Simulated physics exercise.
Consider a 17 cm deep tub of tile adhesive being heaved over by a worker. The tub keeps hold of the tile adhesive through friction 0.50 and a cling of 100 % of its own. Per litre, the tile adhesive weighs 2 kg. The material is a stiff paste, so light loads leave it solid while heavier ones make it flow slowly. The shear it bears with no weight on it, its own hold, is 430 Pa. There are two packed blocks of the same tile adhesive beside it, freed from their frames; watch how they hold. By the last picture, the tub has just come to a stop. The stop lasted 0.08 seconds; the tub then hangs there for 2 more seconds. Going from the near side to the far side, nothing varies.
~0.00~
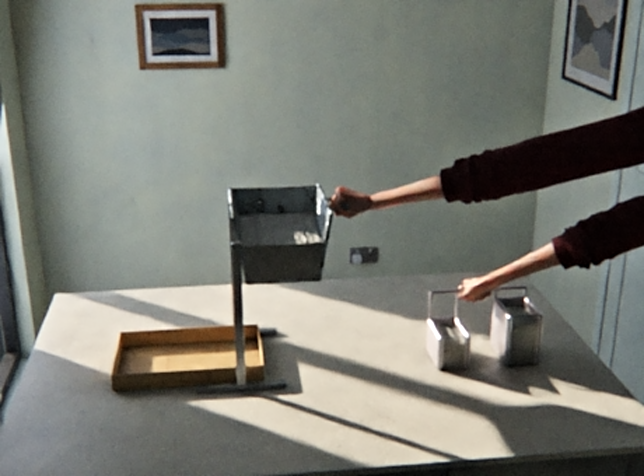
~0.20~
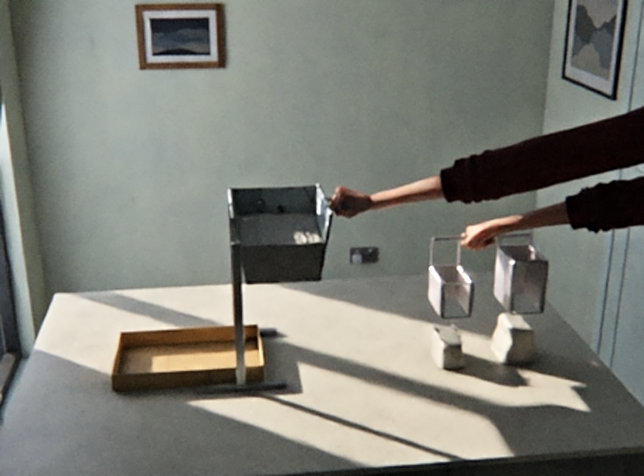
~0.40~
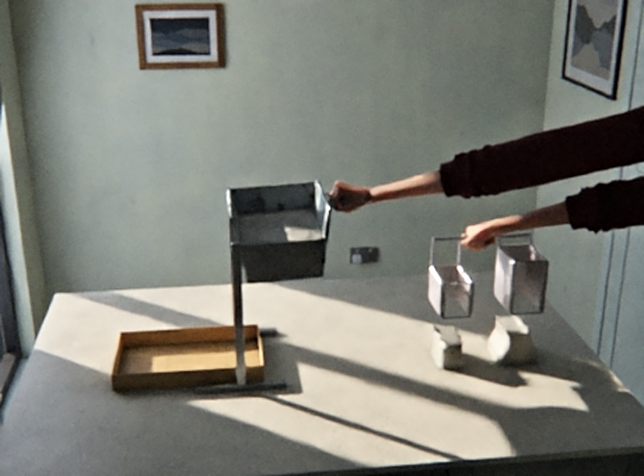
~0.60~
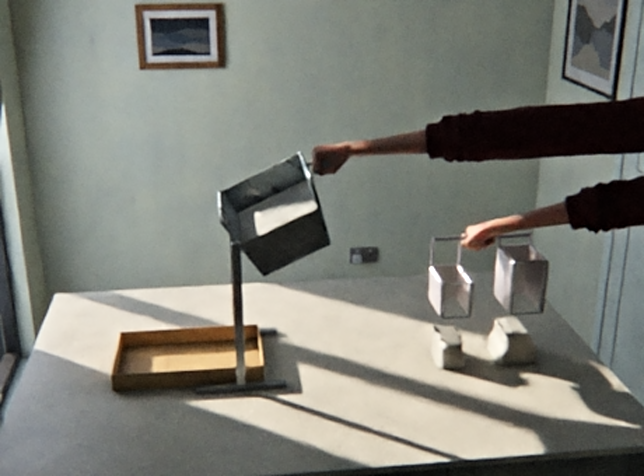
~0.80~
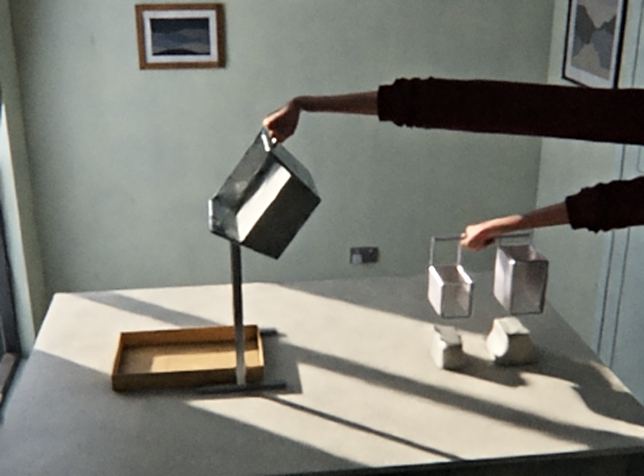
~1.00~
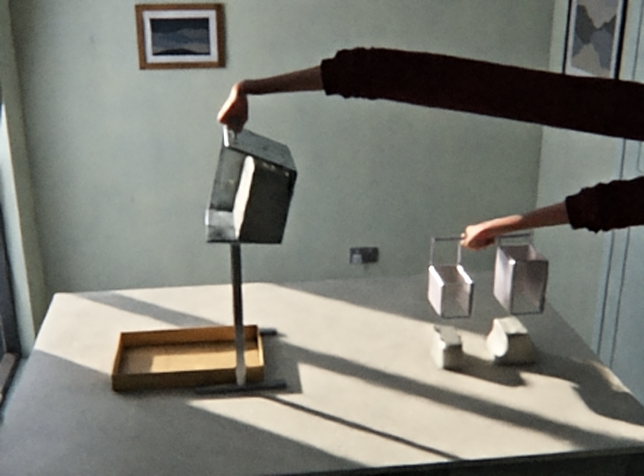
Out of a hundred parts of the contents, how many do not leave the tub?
Around 100 in every hundred.
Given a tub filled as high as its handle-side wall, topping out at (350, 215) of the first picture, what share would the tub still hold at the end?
I'd say around 70 percent would remain in the tub at the end.
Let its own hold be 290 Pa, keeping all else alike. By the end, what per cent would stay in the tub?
The share would be near 75 %.
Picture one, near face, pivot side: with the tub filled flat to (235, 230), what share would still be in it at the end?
In that case, around 60 percent.
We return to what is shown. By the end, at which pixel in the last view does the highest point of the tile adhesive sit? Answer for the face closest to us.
Close to pixel (227, 195).
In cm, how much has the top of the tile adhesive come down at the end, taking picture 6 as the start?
The top ends up some 7 cm below its level in the last picture.
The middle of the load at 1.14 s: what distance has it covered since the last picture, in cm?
Something like 3 cm, give or take.
After 1.14 s, the tub is at 76 degrees and holds 100 %.
After 1.31 s, the tub is at 76 degrees and holds 100 %.
After 1.48 s, the tub is at 76 degrees and holds 100 %.
After 1.65 s, the tub is at 76 degrees and holds 100 %.
After 3.00 s, at the end, the tub is at 76 degrees and holds 100 %.
